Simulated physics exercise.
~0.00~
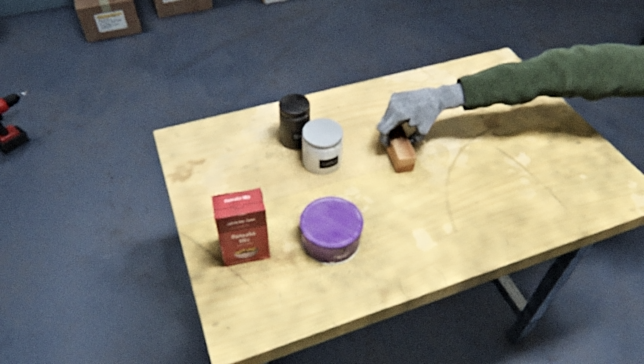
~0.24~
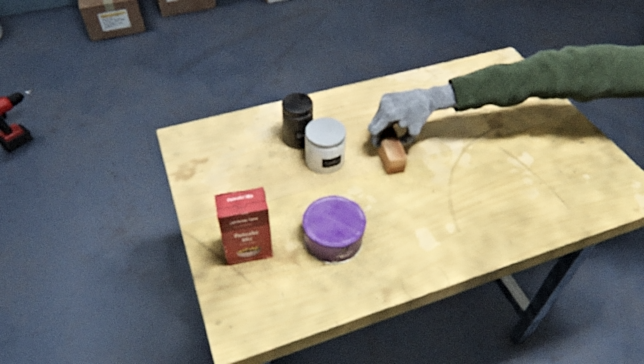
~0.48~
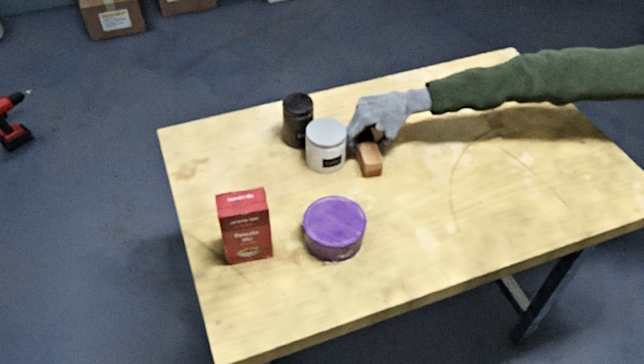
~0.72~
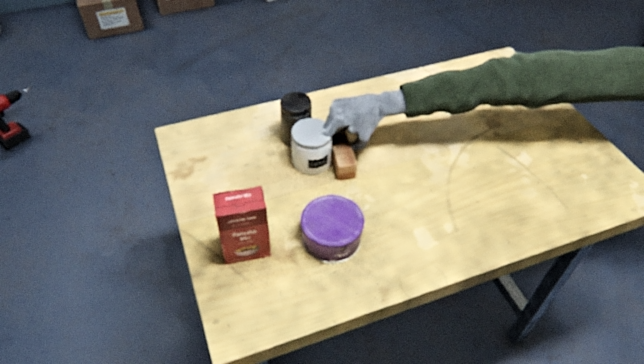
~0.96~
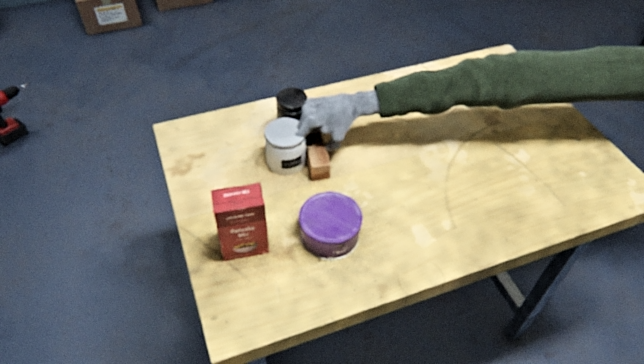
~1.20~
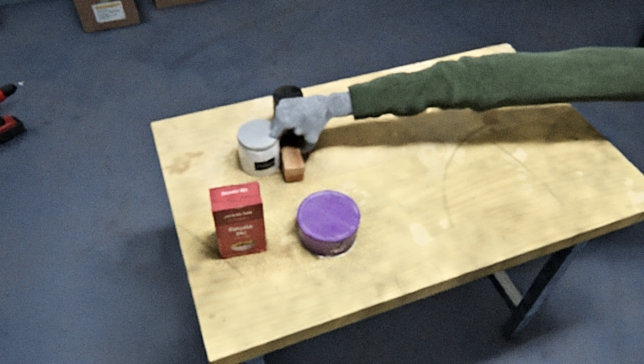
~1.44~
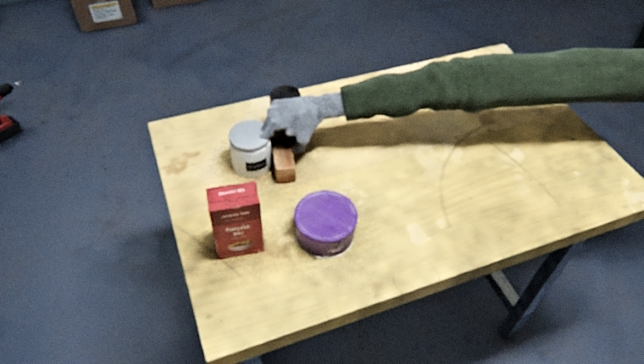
A gloved hand slid a small wooden block leftward across a table until it met a white jar and pushed it along to the left, stopping with the jar still upright, while the purple tub and red packet stayed put.
